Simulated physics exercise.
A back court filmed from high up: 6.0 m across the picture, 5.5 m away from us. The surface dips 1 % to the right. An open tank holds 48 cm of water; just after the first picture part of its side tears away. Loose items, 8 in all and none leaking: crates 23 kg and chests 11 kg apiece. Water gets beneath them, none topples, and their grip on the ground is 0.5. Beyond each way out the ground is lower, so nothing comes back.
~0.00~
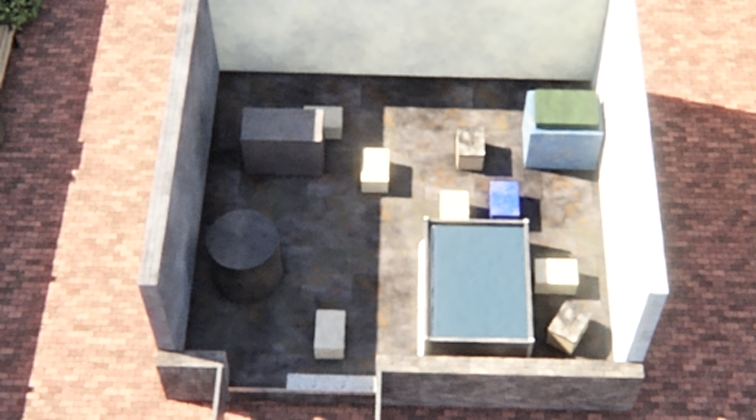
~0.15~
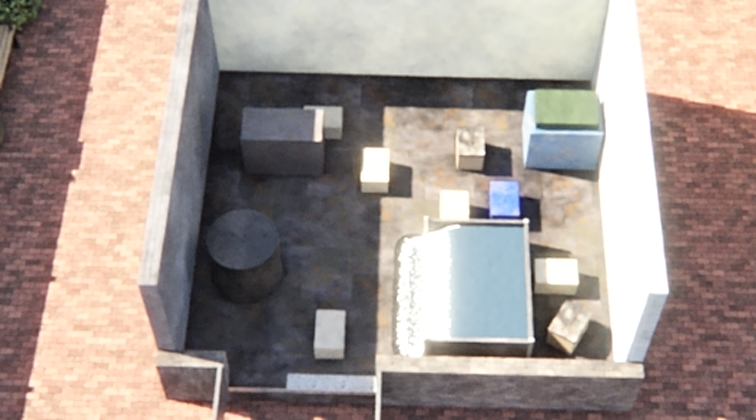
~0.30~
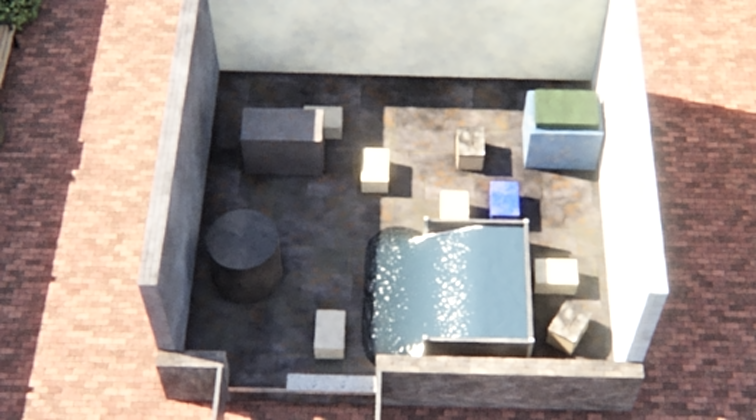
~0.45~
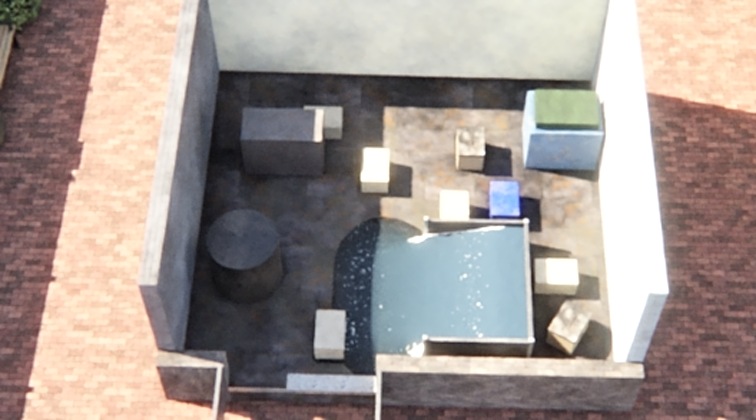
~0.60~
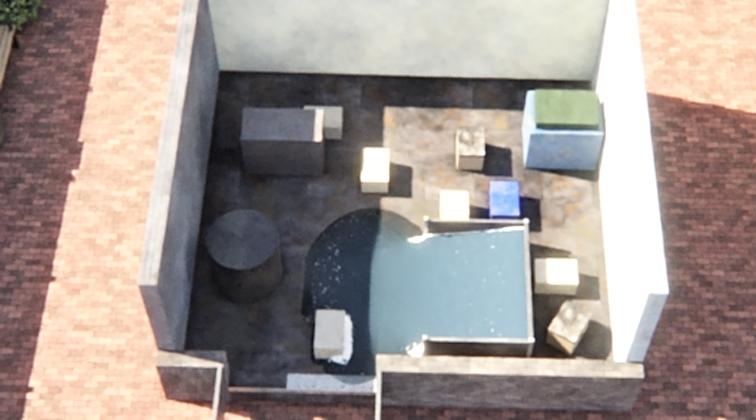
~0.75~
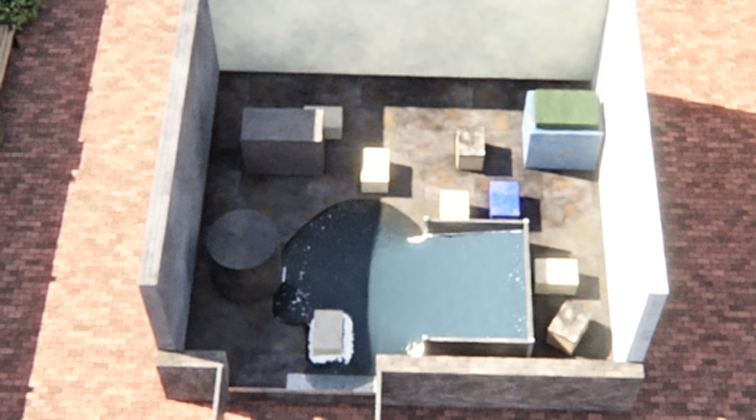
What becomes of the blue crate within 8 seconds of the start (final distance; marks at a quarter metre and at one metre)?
The blue crate holds its place.
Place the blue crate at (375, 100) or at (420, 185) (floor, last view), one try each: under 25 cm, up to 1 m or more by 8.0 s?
In turn: It barely shifts; it holds its place.
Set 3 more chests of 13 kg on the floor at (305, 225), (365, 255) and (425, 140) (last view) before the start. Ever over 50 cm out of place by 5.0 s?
In turn: Past it, more, under.
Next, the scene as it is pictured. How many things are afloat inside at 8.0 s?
I count 0.
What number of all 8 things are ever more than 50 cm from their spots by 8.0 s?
1 of them.
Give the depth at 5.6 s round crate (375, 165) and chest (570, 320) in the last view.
About 4 and 0 cm.
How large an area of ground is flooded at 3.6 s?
About 17 m2.
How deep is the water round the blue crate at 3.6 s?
Roughly 0 cm.
After 1.6 s the blue crate is near (505, 198), 0.0 m from its start, aground; 0 of 8 are out; 0 afloat.
After 3.6 s the blue crate is near (505, 198), 0.0 m from its start, aground; 0 of 8 are out; 1 afloat.
After 5.6 s the blue crate is near (505, 198), 0.0 m from its start, aground; 0 of 8 are out; 0 afloat.
After 8.0 s the blue crate is near (505, 198), 0.0 m from its start, aground; 0 of 8 are out; 0 afloat.
